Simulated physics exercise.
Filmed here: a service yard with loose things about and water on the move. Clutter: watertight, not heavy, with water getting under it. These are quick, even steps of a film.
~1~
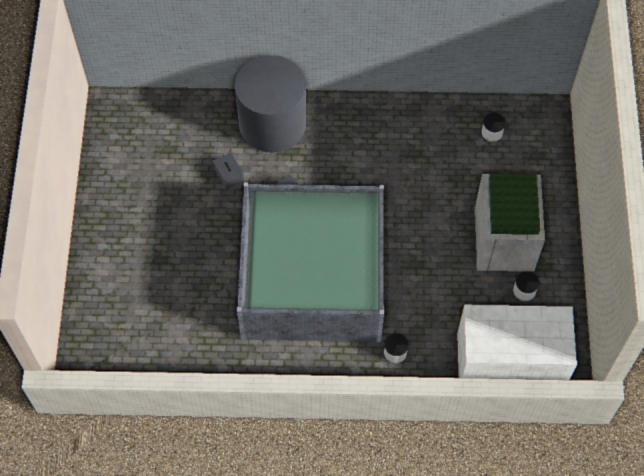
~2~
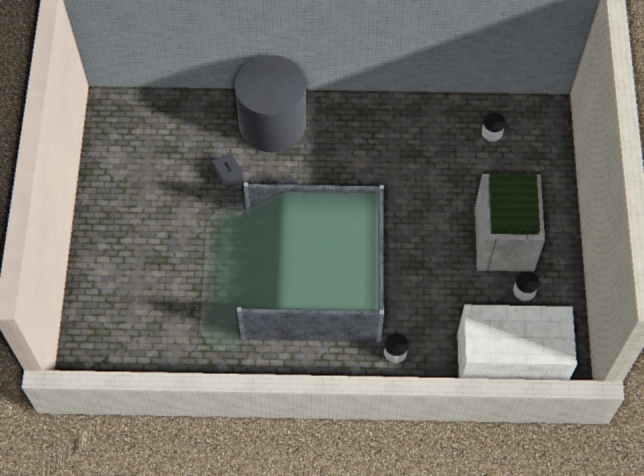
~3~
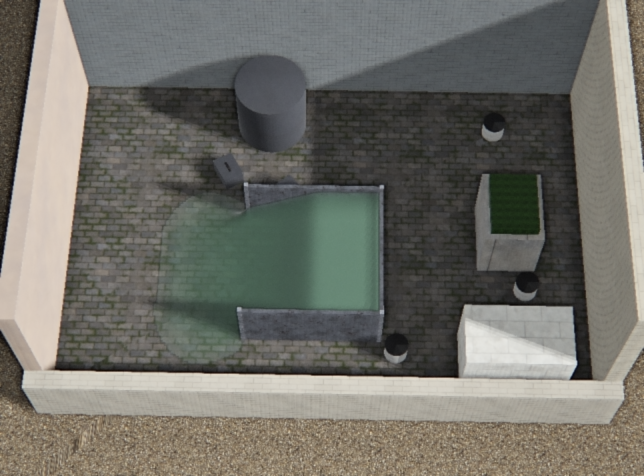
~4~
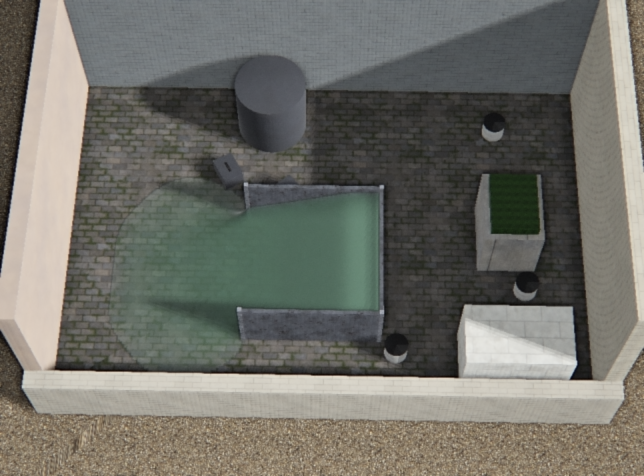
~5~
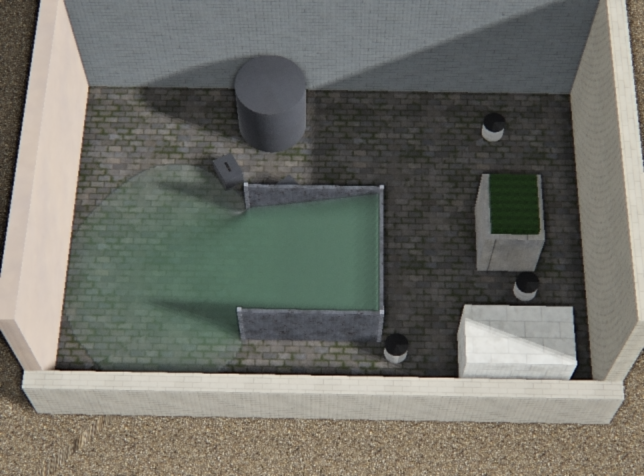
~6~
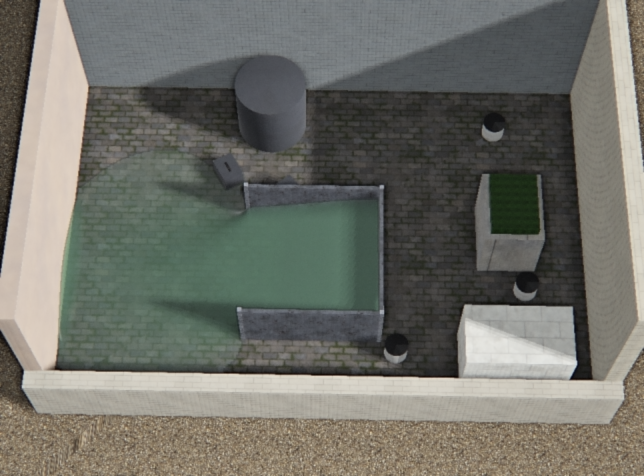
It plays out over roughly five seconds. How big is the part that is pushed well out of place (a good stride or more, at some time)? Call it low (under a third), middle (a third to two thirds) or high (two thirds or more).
Middle.
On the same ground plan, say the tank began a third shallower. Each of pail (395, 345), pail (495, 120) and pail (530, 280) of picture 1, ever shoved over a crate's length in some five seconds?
The first did it, the next came up short, and the last came up short.
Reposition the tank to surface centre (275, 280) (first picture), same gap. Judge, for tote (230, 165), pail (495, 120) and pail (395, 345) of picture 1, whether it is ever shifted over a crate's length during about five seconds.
Result per object - went far, stayed close, stayed close.
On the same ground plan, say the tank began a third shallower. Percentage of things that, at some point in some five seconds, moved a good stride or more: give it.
Something like 40 % of the loose things.
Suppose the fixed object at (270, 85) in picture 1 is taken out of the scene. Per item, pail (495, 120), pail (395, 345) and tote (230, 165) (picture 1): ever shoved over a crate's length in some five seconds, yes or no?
First object was driven off; second object was driven off; third object was driven off.
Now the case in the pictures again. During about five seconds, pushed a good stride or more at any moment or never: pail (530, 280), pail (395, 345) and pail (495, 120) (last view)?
Per object, same order: Less than that / the full distance / less than that.
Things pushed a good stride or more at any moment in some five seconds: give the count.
The count is 3.
A moment on, 0 of 5 are well off their spots; 0 afloat.
Next, 0 of 5 are well off their spots; 0 afloat.
Later, 1 of 5 are well off their spots; 1 afloat.
In the end, 2 of 5 are well off their spots, and 3 have been at some point; 1 afloat.
